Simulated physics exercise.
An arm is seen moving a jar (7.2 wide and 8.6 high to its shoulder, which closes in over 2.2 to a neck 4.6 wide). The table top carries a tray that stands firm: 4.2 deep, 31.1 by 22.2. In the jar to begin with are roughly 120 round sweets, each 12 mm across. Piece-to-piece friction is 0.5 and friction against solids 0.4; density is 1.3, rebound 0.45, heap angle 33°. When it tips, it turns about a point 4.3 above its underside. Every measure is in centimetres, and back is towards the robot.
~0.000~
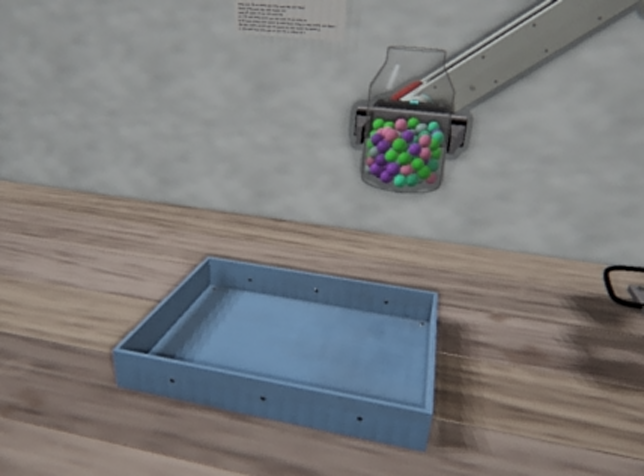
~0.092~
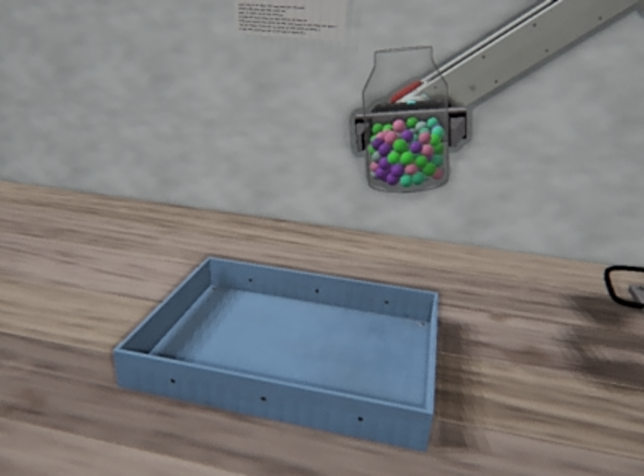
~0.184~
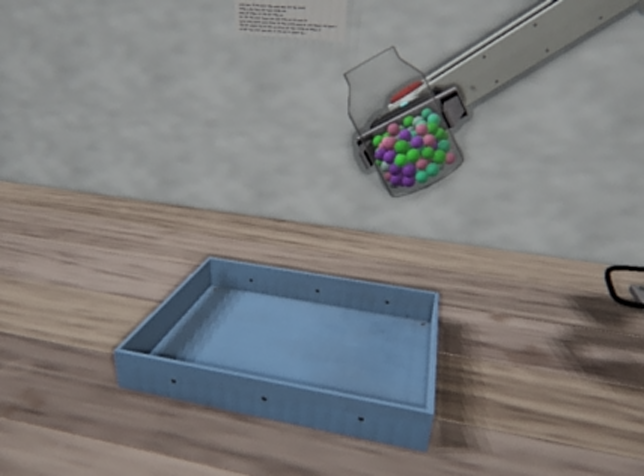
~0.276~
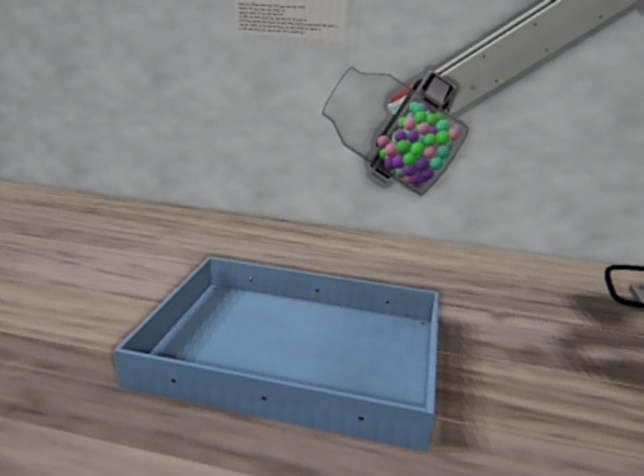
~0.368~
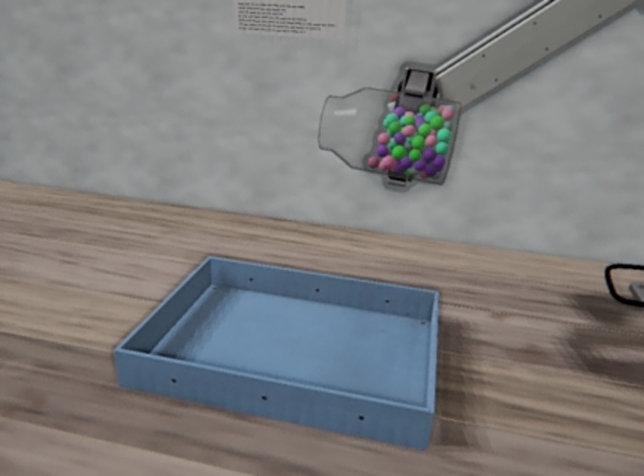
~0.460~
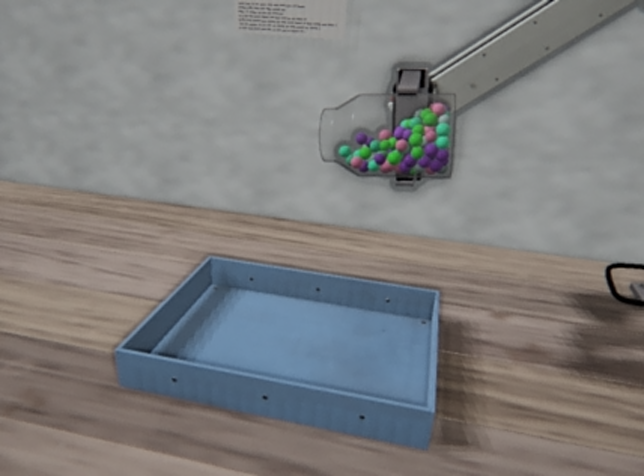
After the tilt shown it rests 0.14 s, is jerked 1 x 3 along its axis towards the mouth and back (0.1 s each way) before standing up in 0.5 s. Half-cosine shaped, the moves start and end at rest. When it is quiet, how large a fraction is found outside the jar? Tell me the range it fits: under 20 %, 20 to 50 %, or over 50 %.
It fits under 20 %.
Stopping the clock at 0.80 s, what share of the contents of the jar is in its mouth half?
Mouth-half fraction: Approx. 85 %.
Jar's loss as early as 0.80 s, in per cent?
Up to this moment it's close to 5 per cent gone.
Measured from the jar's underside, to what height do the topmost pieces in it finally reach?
The topmost pieces come to rest some 7.0 cm above the jar's underside.
After 0.80 s, tipped 95°, highest piece 28 above the table; 114 in the jar, 2 in the tray, 3 in flight or on a rim.
After 1.13 s, tipped 24°, highest piece 32 above the table; 106 in the jar, 13 in the tray.
After 1.50 s, upright, highest piece 29 above the table; 106 in the jar, 13 in the tray.
After 2.20 s, upright, highest piece 29 above the table; 106 in the jar, 13 in the tray.
In the end, 106 in the jar, 13 in the tray. That is 11 % outside the jar.
